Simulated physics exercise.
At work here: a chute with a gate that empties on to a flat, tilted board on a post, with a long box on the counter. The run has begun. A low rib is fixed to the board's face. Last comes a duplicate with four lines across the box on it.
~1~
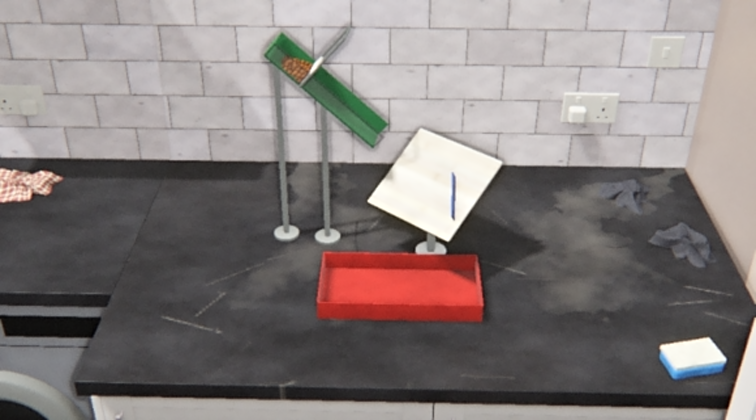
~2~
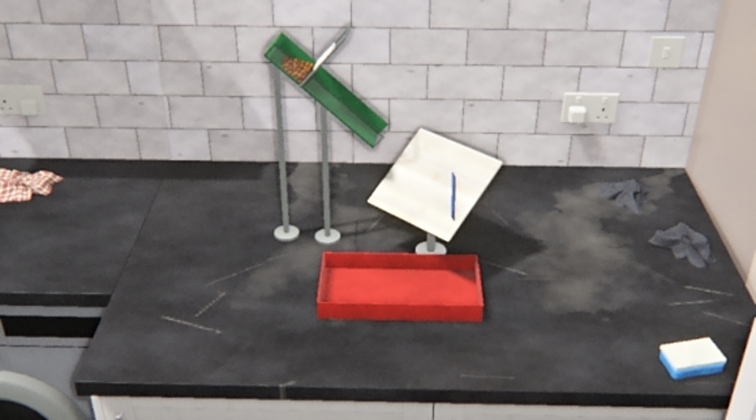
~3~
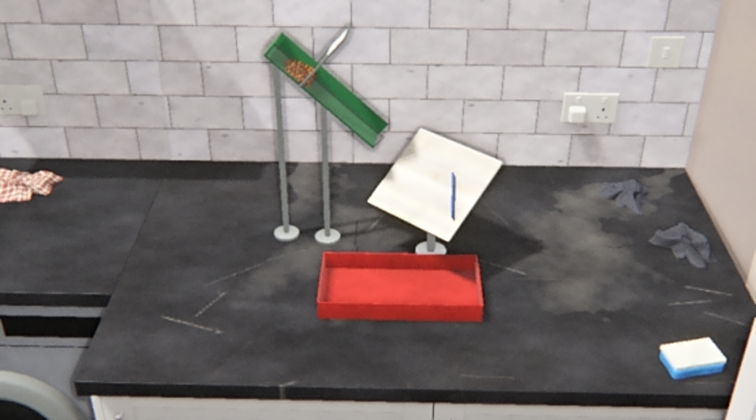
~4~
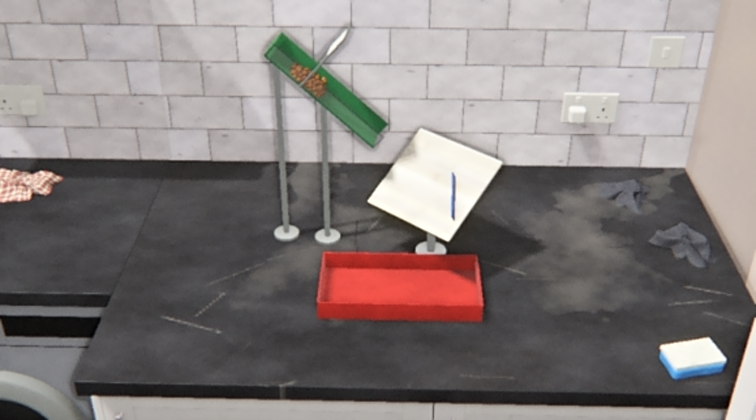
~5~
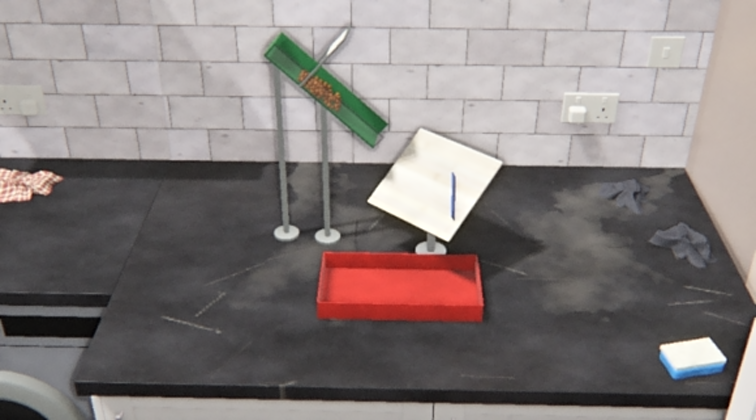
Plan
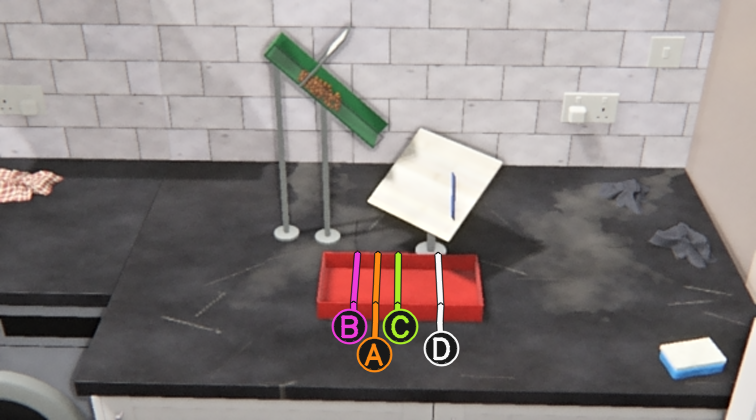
Small brown balls slide partway down a sloping green chute above a tilted white board.
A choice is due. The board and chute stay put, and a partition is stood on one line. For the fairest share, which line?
Take C.
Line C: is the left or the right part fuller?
Right.
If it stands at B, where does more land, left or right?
More lands on the right.
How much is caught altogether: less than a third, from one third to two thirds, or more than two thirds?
About that: More than two thirds.
On the marked copy, line A crosses the front rim at (375, 303); line B crosses the front rim at (353, 303); line C crosses the front rim at (397, 304); line D crosses the front rim at (440, 304).
Choosing A, of what is caught, a small part on the left of the divider, most on the right.
Choosing B, of what is caught, a small part on the left of the divider, nearly all on the right.
Choosing C, of what is caught, about a third on the left of the divider, about two thirds on the right.
Choosing D, of what is caught, nearly all on the left of the divider, a small part on the right.
